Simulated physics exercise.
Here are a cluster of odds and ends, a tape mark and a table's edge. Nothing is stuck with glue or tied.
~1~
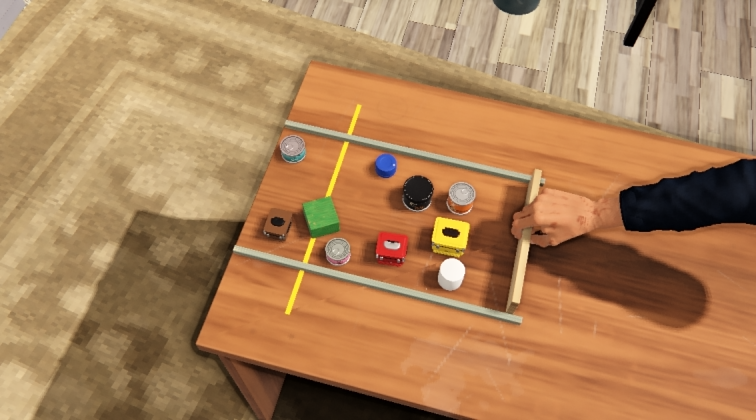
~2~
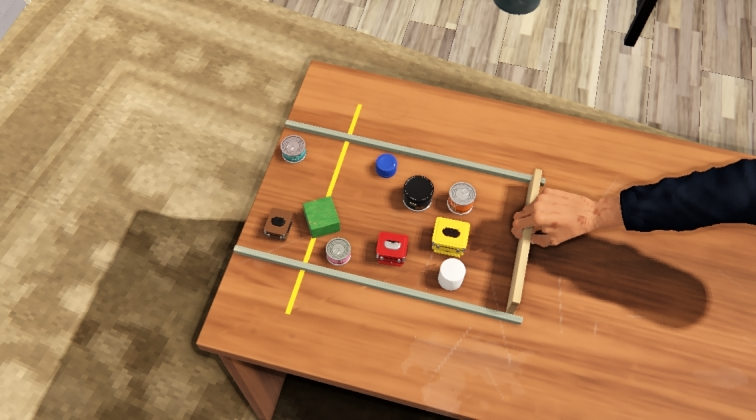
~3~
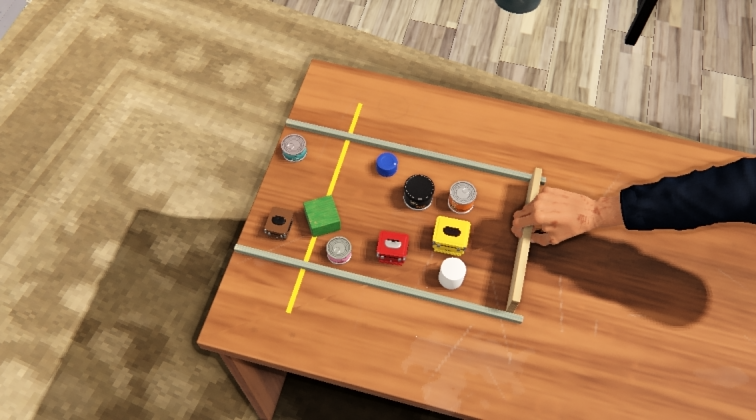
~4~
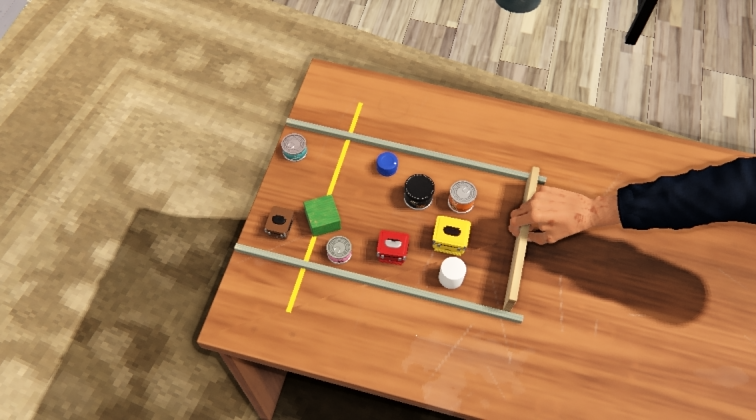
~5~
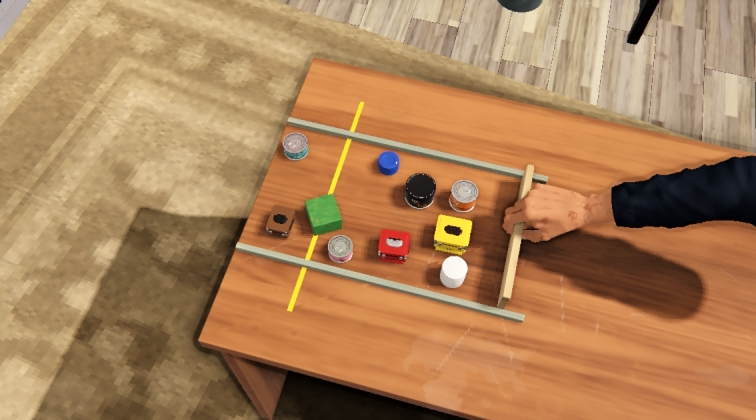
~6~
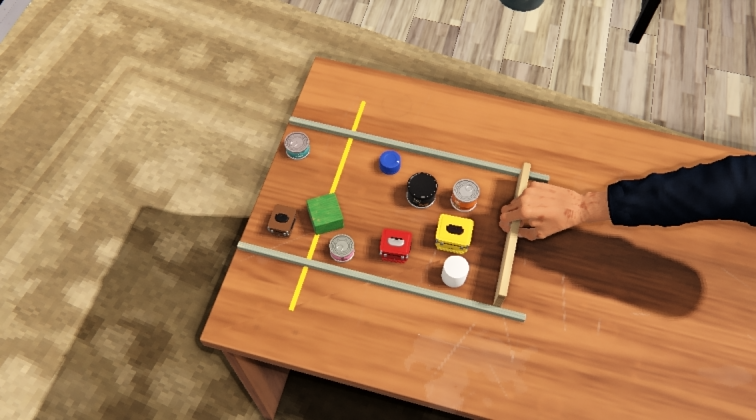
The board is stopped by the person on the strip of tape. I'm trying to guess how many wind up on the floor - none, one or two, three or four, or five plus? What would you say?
I would say none.
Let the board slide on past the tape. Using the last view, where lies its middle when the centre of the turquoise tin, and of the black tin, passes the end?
The middle would be close to (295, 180) and then close to (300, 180).
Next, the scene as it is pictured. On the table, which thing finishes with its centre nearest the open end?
It's the brown case.
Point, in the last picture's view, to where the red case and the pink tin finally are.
Look around (302, 220) for the first and around (278, 239) for the second.
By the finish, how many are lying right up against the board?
It touches 5.
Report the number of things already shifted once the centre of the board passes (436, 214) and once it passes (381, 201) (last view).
The first count is 5, and then it's 8.
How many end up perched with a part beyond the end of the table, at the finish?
I count 1 overhanging.
Soon after, none off yet; turquoise tin at rest near (297, 146); brown case at rest near (283, 222); green block at rest near (325, 214).
Then, none off yet; turquoise tin at rest near (297, 146); brown case at rest near (283, 222); green block moving near (321, 211).
At rest, the number that fall off is zero.
